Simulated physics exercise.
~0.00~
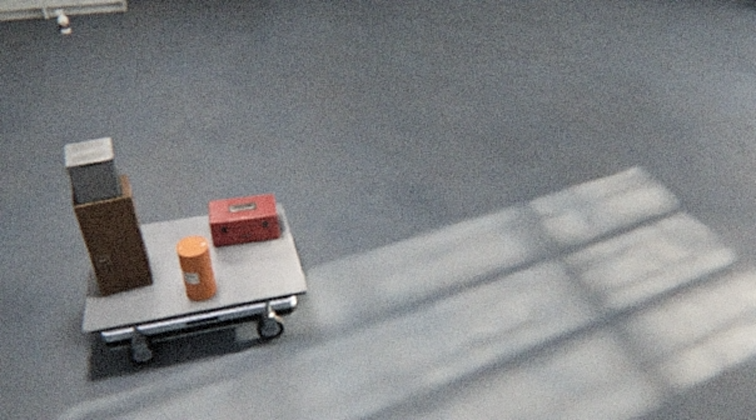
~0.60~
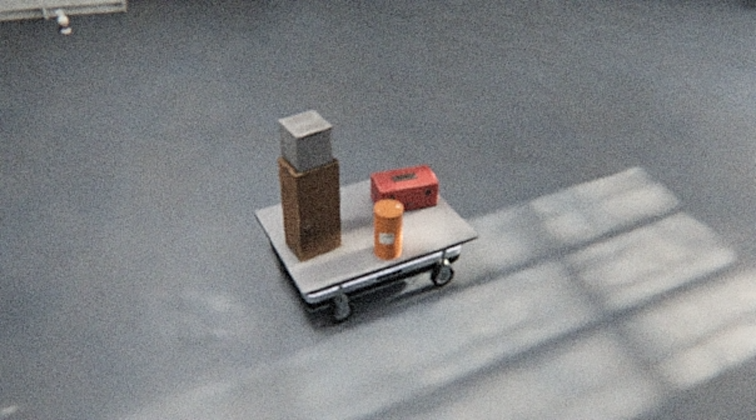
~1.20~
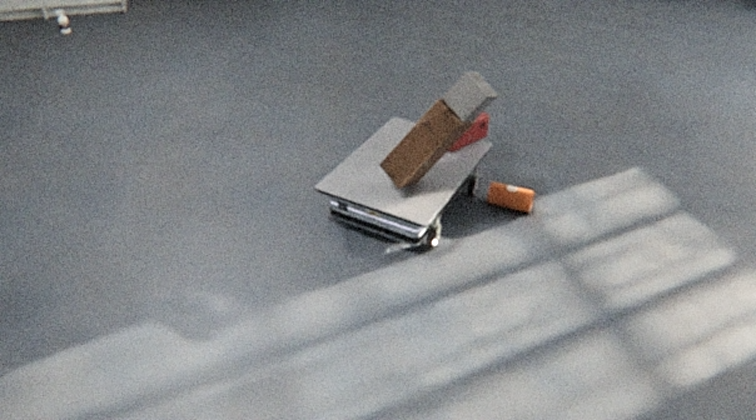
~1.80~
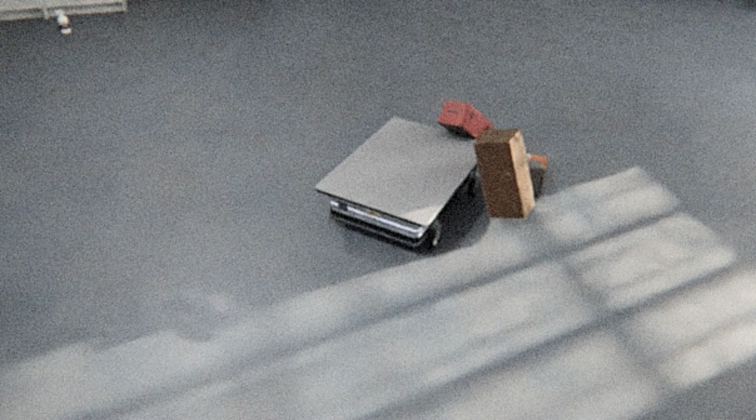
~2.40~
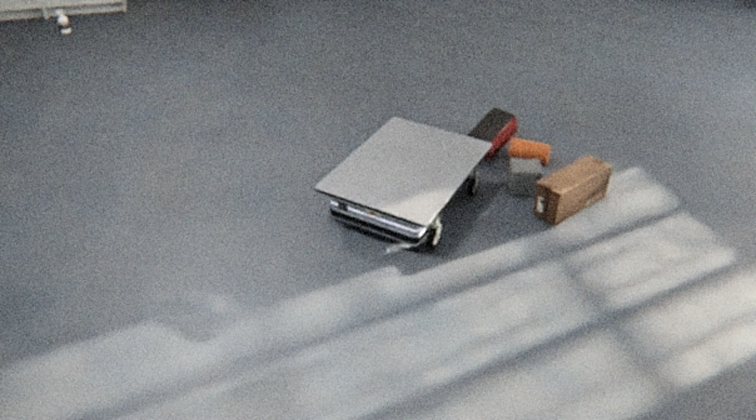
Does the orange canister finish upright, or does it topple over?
The orange canister topples, ending up on its side on the floor to the right of the cart.
